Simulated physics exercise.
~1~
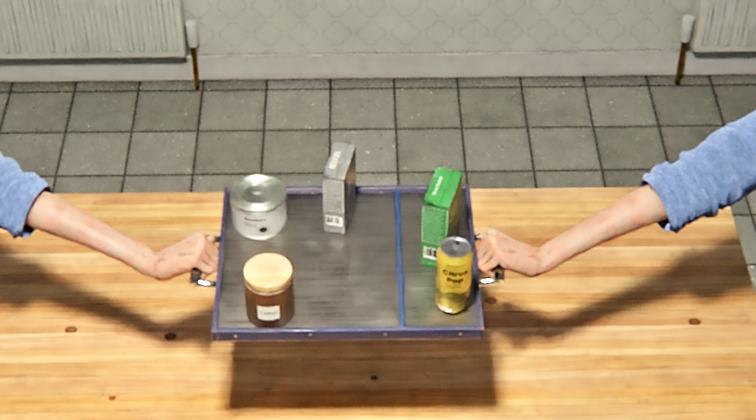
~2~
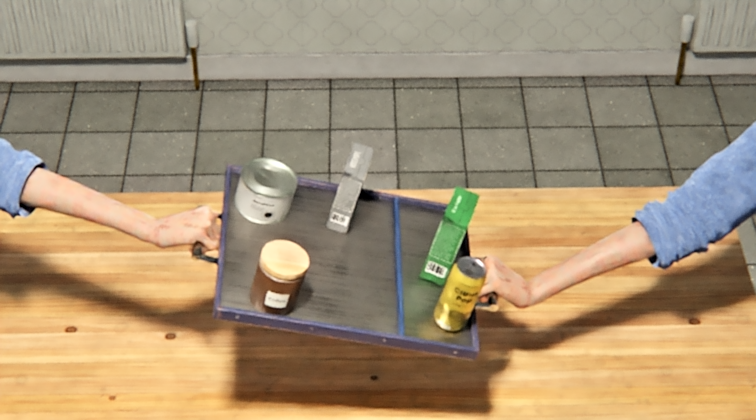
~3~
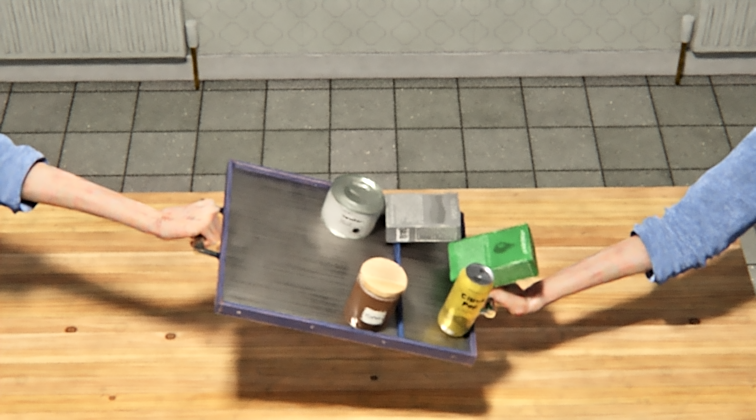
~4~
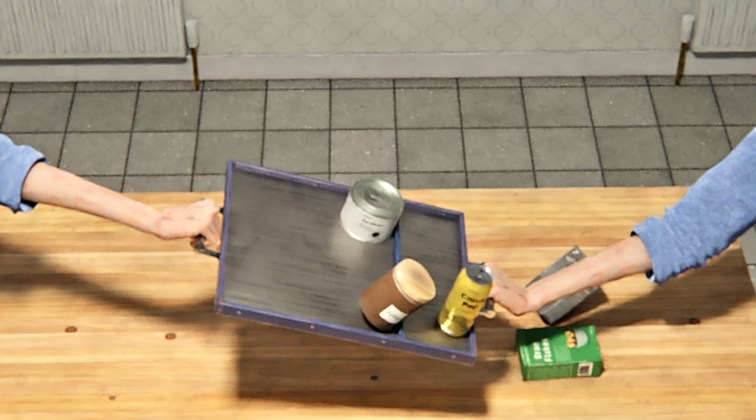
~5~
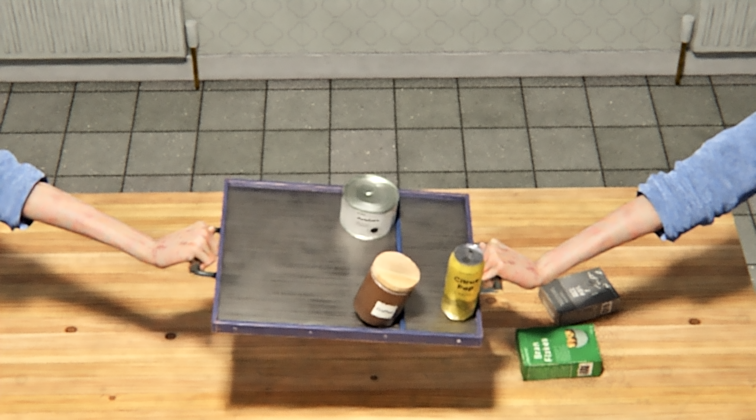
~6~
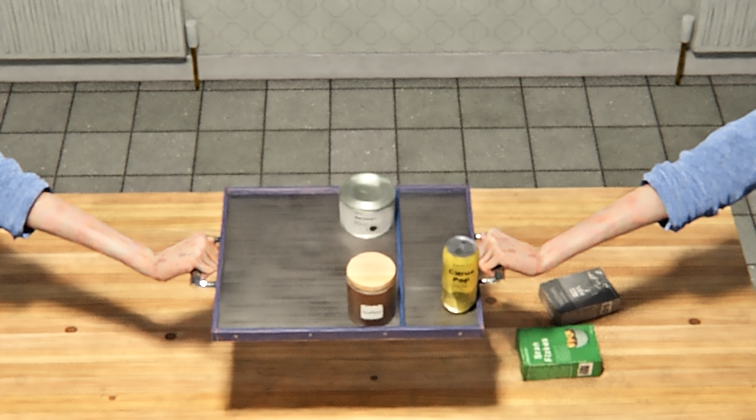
Tray tilting right in two hands, green and grey packets toppling off onto the table, remaining containers staying aboard as it levels.
